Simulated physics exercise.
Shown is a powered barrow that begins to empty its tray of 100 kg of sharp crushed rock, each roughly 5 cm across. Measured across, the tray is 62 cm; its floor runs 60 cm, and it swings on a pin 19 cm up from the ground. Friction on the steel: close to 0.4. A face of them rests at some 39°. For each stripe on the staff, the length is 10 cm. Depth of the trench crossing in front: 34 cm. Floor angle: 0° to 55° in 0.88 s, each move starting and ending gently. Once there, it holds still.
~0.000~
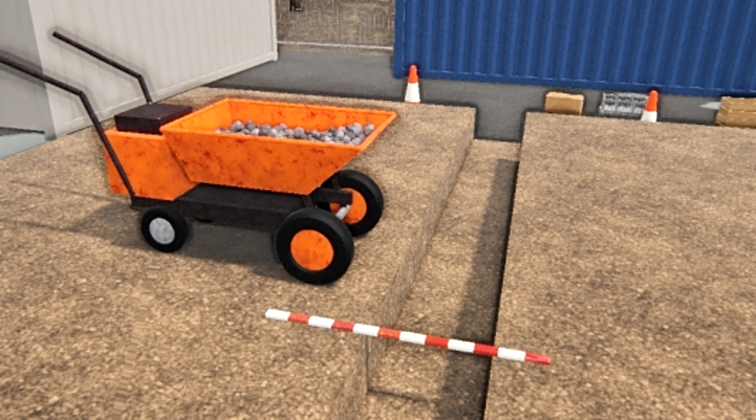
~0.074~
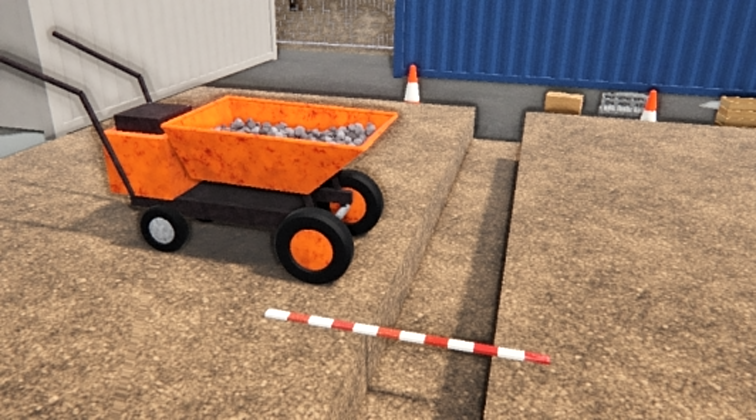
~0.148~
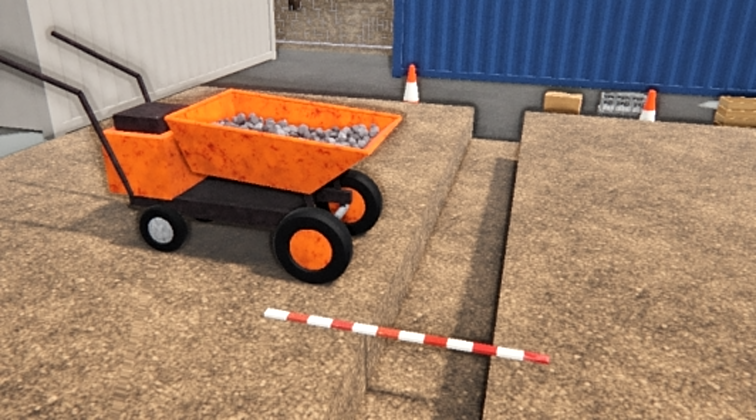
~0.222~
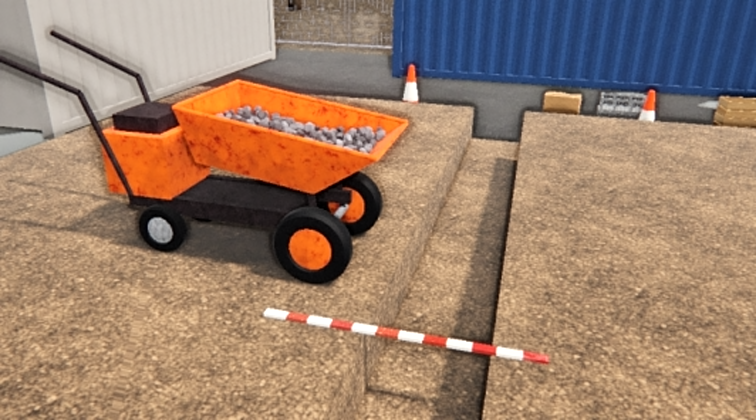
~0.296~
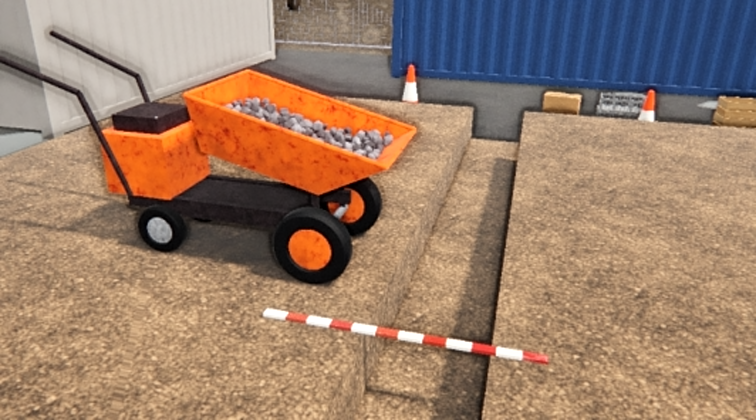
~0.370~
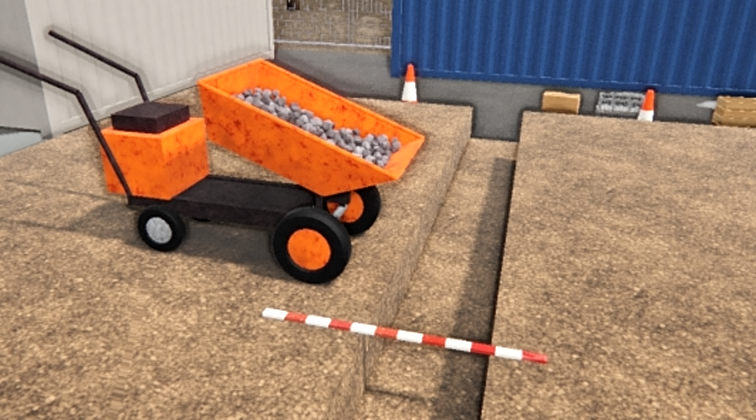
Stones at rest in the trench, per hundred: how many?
Approx. 55 %.
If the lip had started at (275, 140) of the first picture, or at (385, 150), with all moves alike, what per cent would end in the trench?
It'd be around 35 per cent and after that around 40 per cent.
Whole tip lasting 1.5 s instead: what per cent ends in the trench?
Roughly 45 per cent.
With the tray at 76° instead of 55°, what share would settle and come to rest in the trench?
Some 95 in a hundred, I'd say.
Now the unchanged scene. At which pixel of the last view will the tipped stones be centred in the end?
Roughly at (465, 326).
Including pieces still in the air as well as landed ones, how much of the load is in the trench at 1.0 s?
Roughly 5% by that time.
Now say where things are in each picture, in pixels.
In the first frame, the tray is at 0°, its lip at (361, 149); the top of the load is at (350, 133).
In the second frame, lip at (363, 150), floor tilted 1°, highest stones at (337, 132); the stones move at 0.2 m/s on average.
In the third frame, lip at (369, 153), floor tilted 4°, highest stones at (274, 125); the stones move at 0.4 m/s on average.
In the fourth frame, the tray is at 9°, its lip at (377, 159); the top of the load is at (246, 115); the stones move at 0.6 m/s on average.
In the fifth frame, lip at (387, 168), floor tilted 14°, highest stones at (249, 106); the stones move at 0.7 m/s on average.
In the sixth frame, lip at (397, 179), floor tilted 21°, highest stones at (254, 97); the stones move at 0.8 m/s on average.
After 0.7 s the floor is at 46°; 100 % in the tray; the foremost stones are at (413, 196).
After 1.0 s the floor is at 55°; 95 % in the tray, 5 % in the trench; the foremost stones are at (457, 240).
After 1.3 s the floor is at 55°; 67 % in the tray, 32 % in the trench, 1 % past the trench; the foremost stones are at (503, 291).
After 3.3 s the floor is at 55°; 44 % in the tray, 55 % in the trench, 1 % past the trench; the foremost stones are at (538, 303).
